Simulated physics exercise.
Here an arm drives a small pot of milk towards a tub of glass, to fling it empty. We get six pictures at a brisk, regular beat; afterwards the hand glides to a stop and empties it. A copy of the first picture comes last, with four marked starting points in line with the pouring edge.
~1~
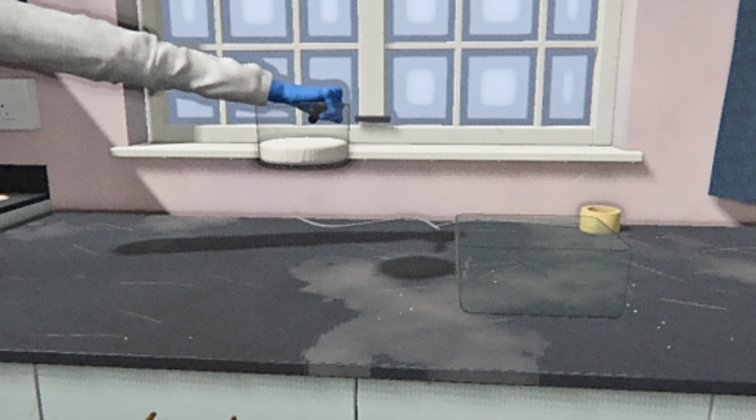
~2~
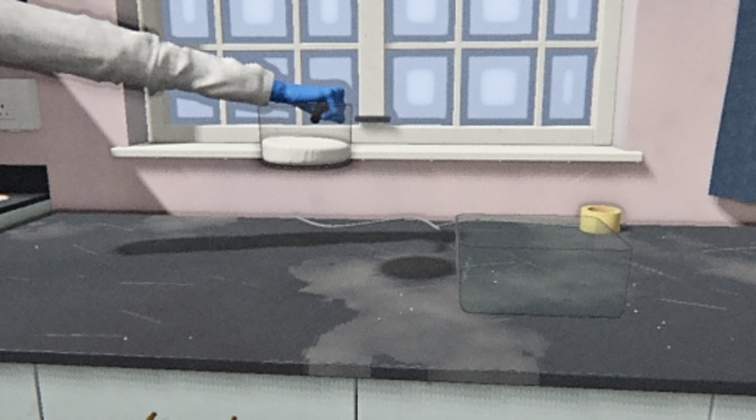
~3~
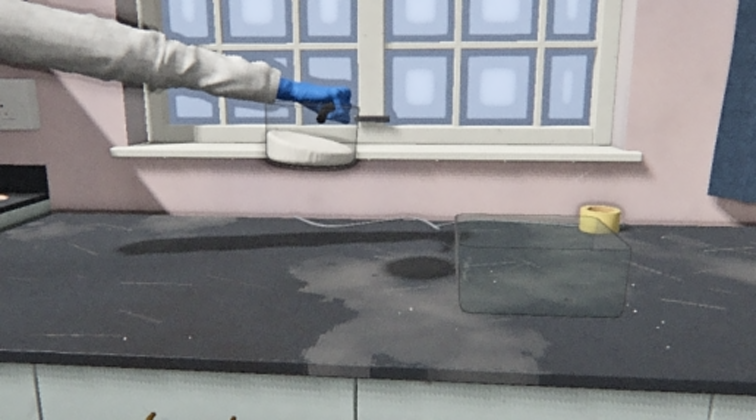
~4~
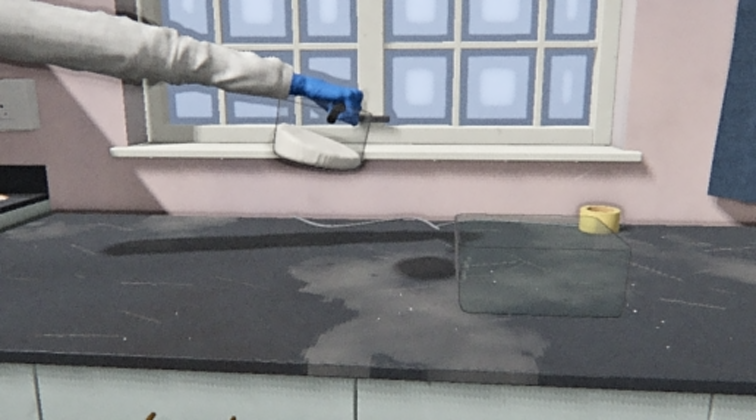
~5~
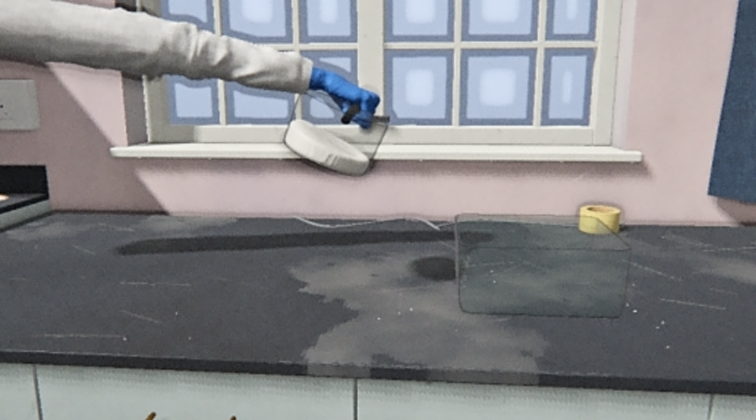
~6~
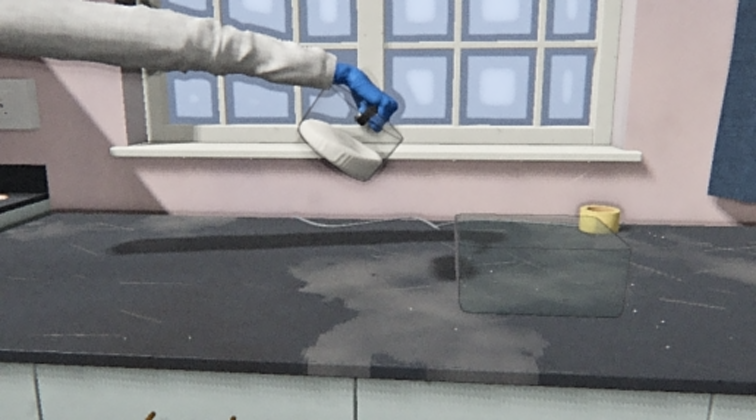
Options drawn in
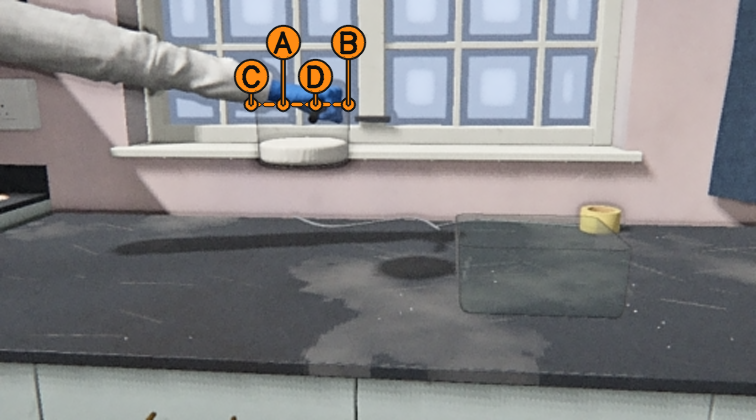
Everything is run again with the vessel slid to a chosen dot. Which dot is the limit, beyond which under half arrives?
The limit is D.
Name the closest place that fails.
The answer is A.
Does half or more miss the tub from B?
No, that is safe.
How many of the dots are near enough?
Two of the four.
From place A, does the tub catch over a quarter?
No, less.
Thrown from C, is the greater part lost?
Yes.
On the marked copy, A at (283, 104); B at (348, 104); C at (251, 104); D at (315, 104).
With A, about 10 % lands in the tub, 86 % falls short and 4 % goes beside or beyond.
With B, about 77 % lands in the tub, 3 % falls short and 20 % goes beside or beyond.
With C, about 0 % lands in the tub, 97 % falls short and 3 % goes beside or beyond.
With D, about 64 % lands in the tub, 16 % falls short and 19 % goes beside or beyond.
